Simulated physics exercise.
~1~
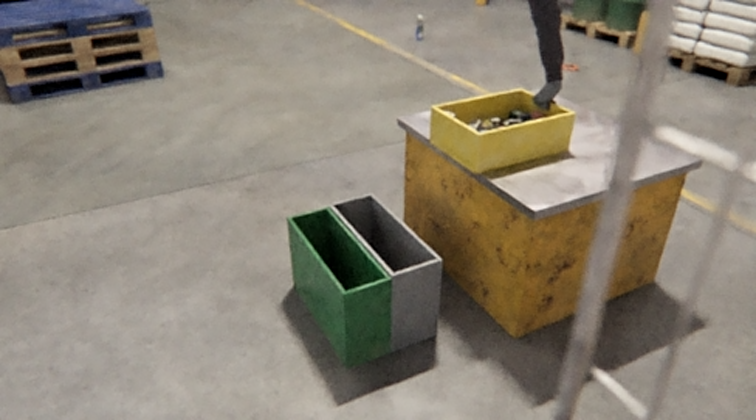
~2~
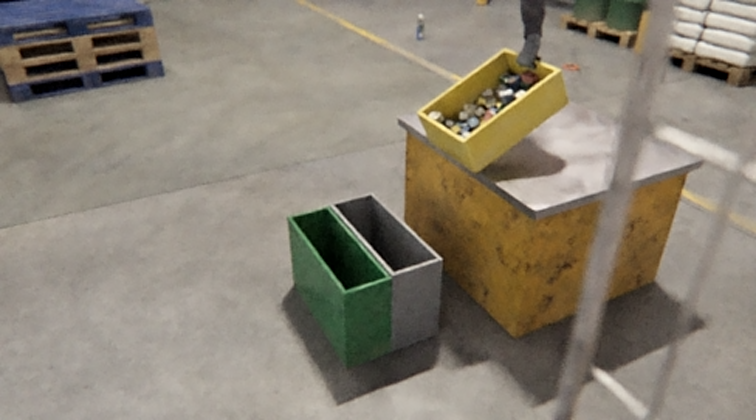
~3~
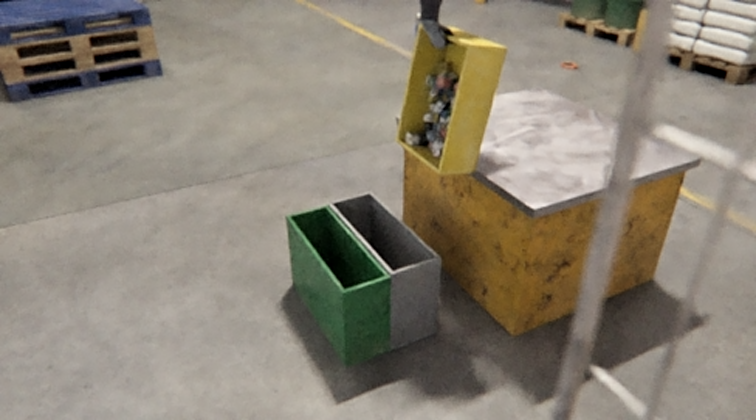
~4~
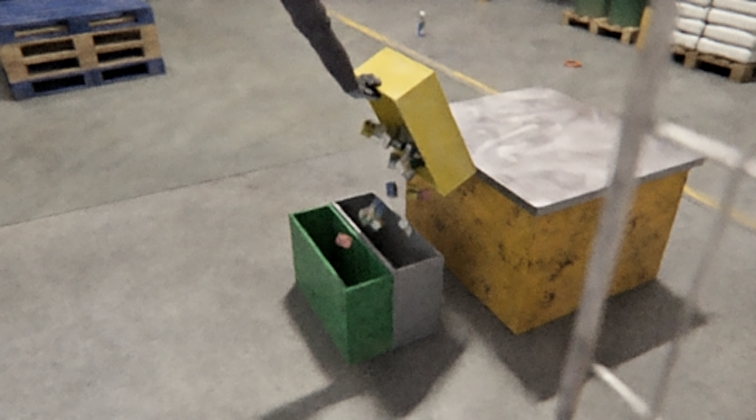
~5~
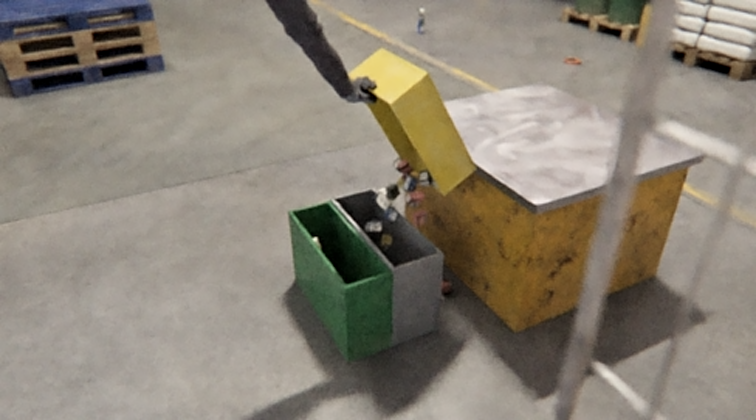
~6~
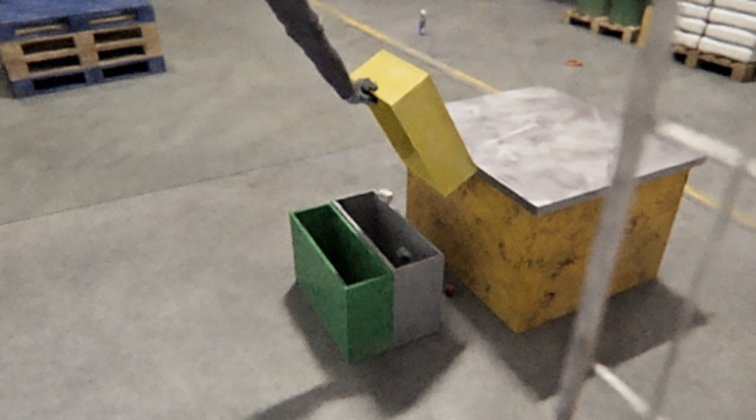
A dark-sleeved arm grips a yellow tote full of small mixed-coloured pieces on a metal-topped, scuffed yellow bench, seen from above in a warehouse by a slightly swaying camera. A grey box and a green tote stand side by side on the floor to the left, with pallets behind. The arm lifts and tilts the tote, then swings it left past the bench edge. Pieces tumble out, mostly into the grey box, with a few reaching the green one. Finally the tote is held steeply tipped, the pouring over, and one piece lies on the floor beside the grey box.
